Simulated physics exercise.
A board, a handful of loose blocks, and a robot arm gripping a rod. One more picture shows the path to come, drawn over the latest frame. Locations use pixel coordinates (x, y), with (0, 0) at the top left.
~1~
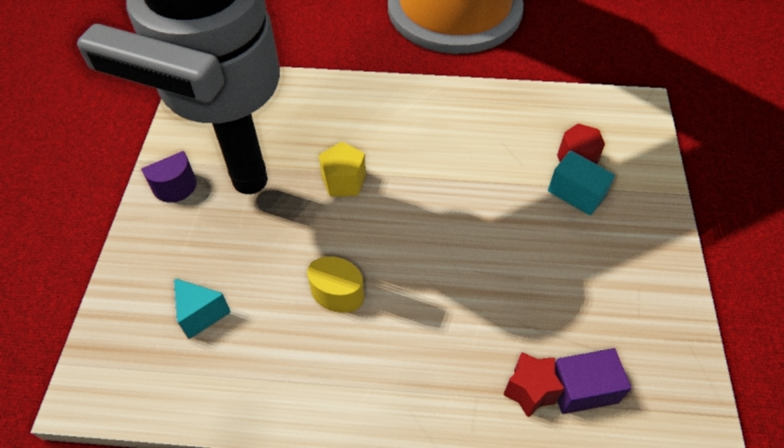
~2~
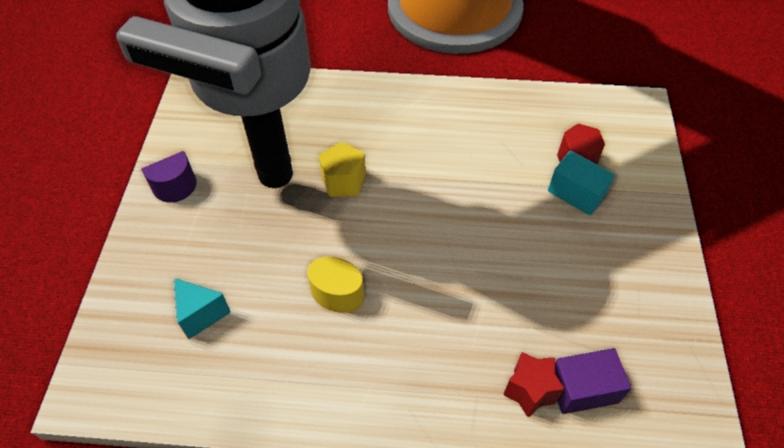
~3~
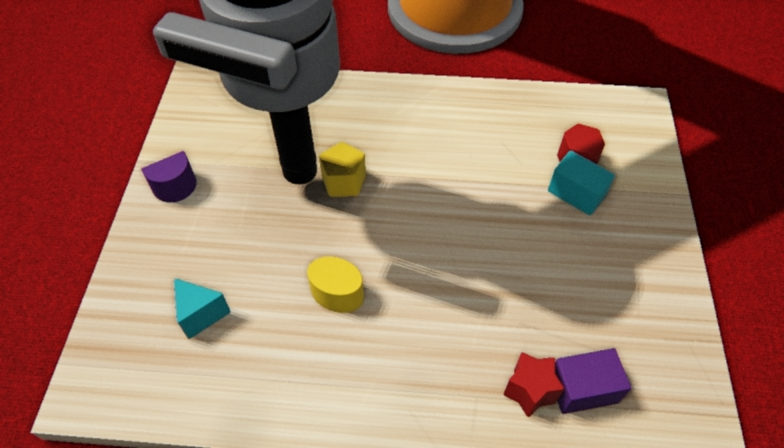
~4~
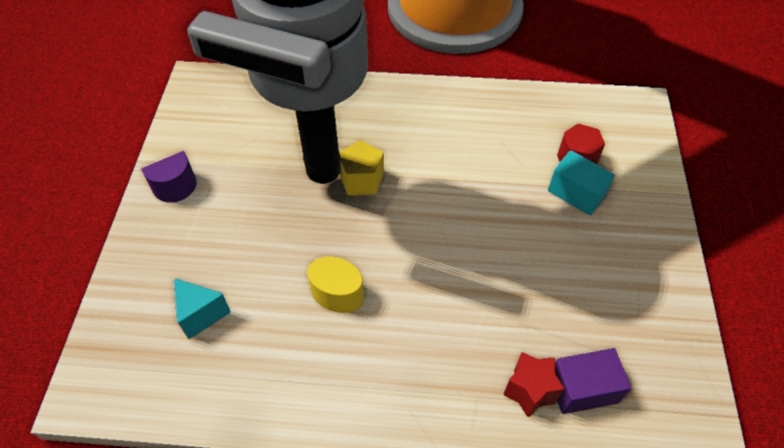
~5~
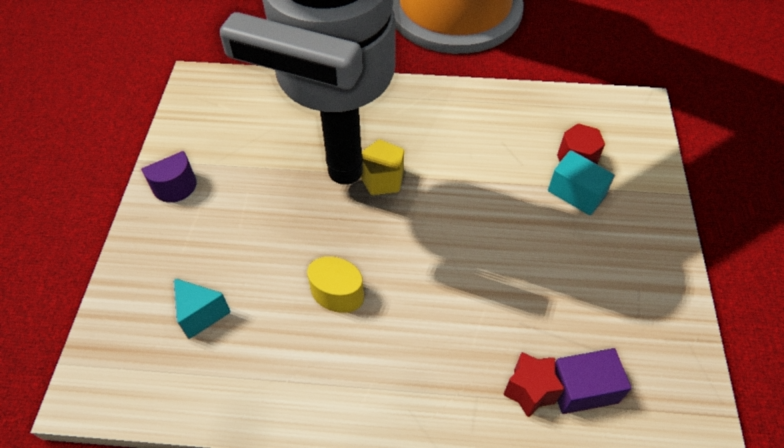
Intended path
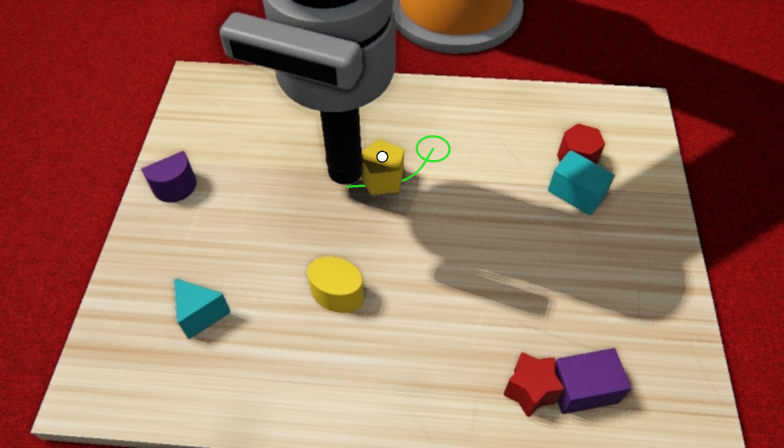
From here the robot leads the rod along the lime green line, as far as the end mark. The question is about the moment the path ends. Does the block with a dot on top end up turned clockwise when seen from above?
Going by the path, yes.
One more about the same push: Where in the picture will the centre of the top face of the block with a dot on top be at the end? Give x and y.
I predict (471, 136).
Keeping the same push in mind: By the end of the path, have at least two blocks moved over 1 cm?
That would be a no.
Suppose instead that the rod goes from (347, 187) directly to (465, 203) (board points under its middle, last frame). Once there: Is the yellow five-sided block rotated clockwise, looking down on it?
I expect not.
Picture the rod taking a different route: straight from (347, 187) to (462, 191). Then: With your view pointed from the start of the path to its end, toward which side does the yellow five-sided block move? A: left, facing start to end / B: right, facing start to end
A: Left, facing start to end.
Drawn move, from (347, 187) by way of (384, 185) and (416, 173) to (433, 149); the dot is on the yellow five-sided block.
The first path, step by step. One third of the way, rod at (385, 170); yellow five-sided block at (421, 153).
Two thirds of the way, rod at (417, 158); yellow five-sided block at (454, 145).
At the end, rod at (434, 134); yellow five-sided block at (471, 136), turned 50° clockwise.
